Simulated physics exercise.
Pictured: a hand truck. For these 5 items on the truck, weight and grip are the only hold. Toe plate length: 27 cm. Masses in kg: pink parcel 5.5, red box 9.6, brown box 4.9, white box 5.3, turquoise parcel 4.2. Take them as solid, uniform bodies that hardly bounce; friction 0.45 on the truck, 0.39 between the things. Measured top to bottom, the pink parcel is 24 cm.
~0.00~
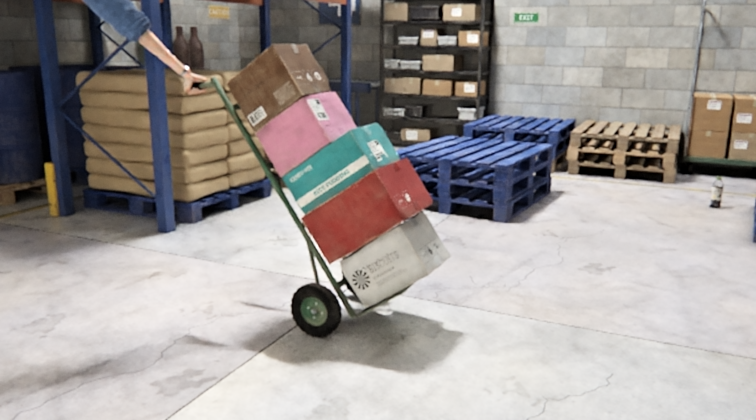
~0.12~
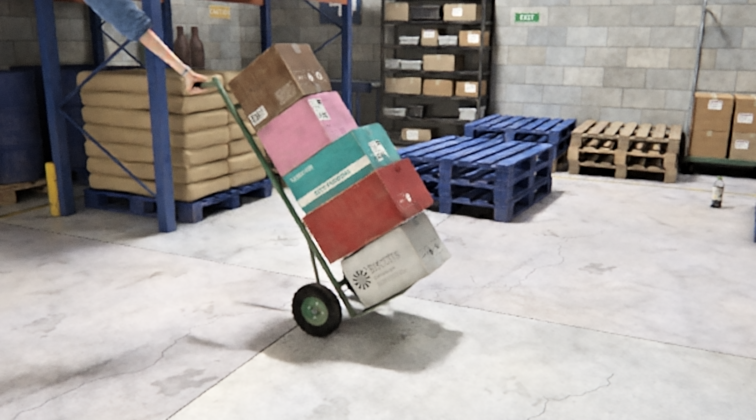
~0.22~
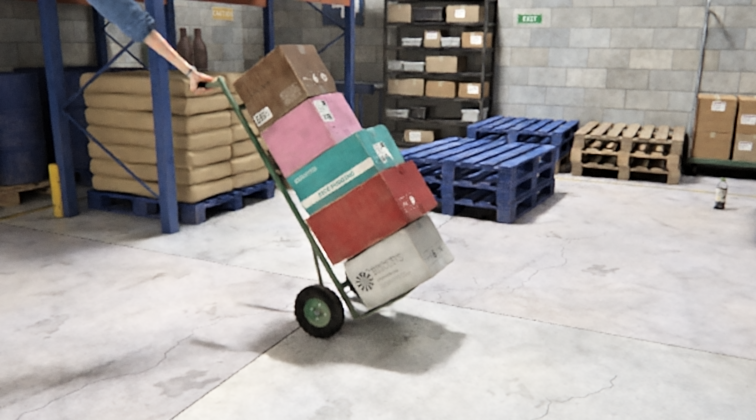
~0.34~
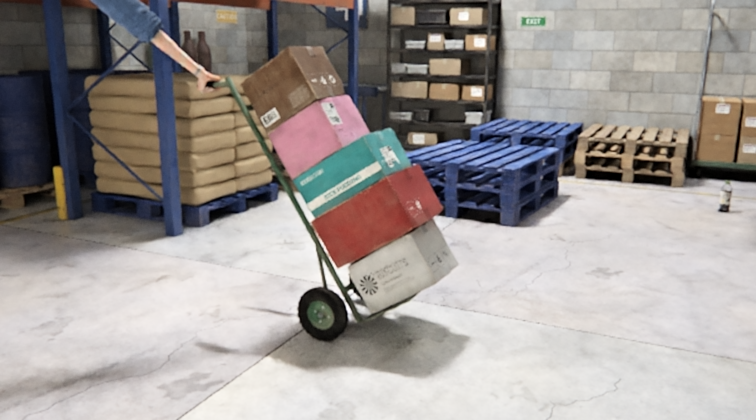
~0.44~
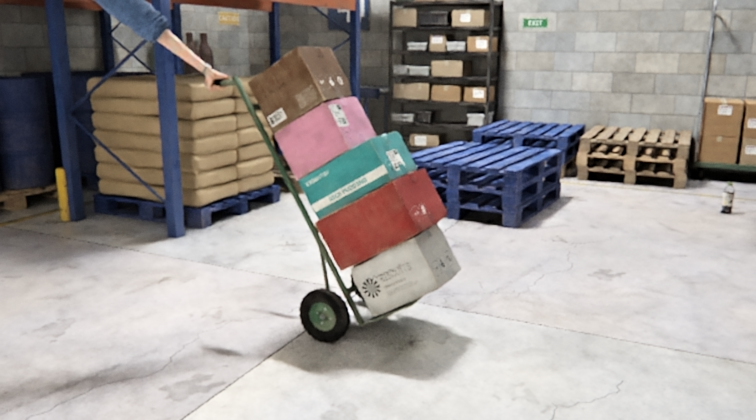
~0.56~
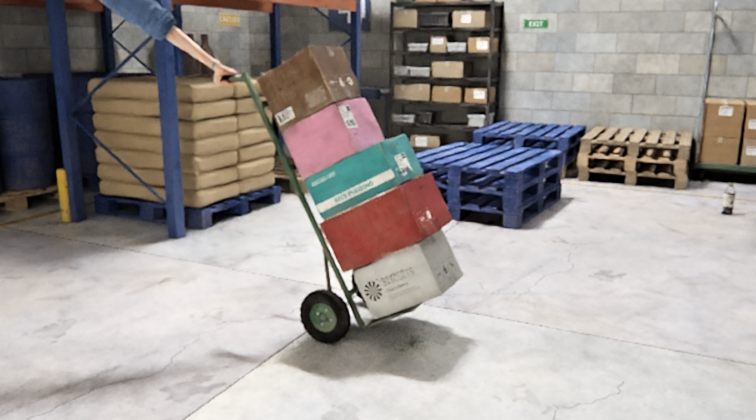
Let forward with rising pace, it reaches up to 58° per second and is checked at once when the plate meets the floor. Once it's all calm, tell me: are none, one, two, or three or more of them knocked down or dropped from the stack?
None of them are.
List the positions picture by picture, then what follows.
The first picture shows leaning back 35°; pink parcel (309, 134); red box (369, 210).
The second picture shows leaning back 35°; turquoise parcel (342, 169); brown box (282, 87).
The third picture shows leaning back 34°; white box (398, 261); turquoise parcel (346, 170).
The fourth picture shows leaning back 33°; brown box (295, 89); white box (403, 265).
The fifth picture shows leaning back 31°; turquoise parcel (358, 175); brown box (302, 89).
The sixth picture shows leaning back 28°; pink parcel (335, 138); red box (388, 222).
After 1.26 s, truck upright; brown box slid 2 cm.
After 1.46 s, truck upright; pink parcel tipped 8° from how it sat near (435, 155); red box tipped 8° from how it sat near (432, 256); brown box tipped 8° from how it sat.
After 1.96 s, truck upright; pink parcel slid 4 cm near (419, 156); brown box slid 13 cm; turquoise parcel slid 2 cm.
At rest (2.5 s), all 5 in place, give or take 10 cm. In the last view, pink parcel near (410, 156), red box near (421, 256).
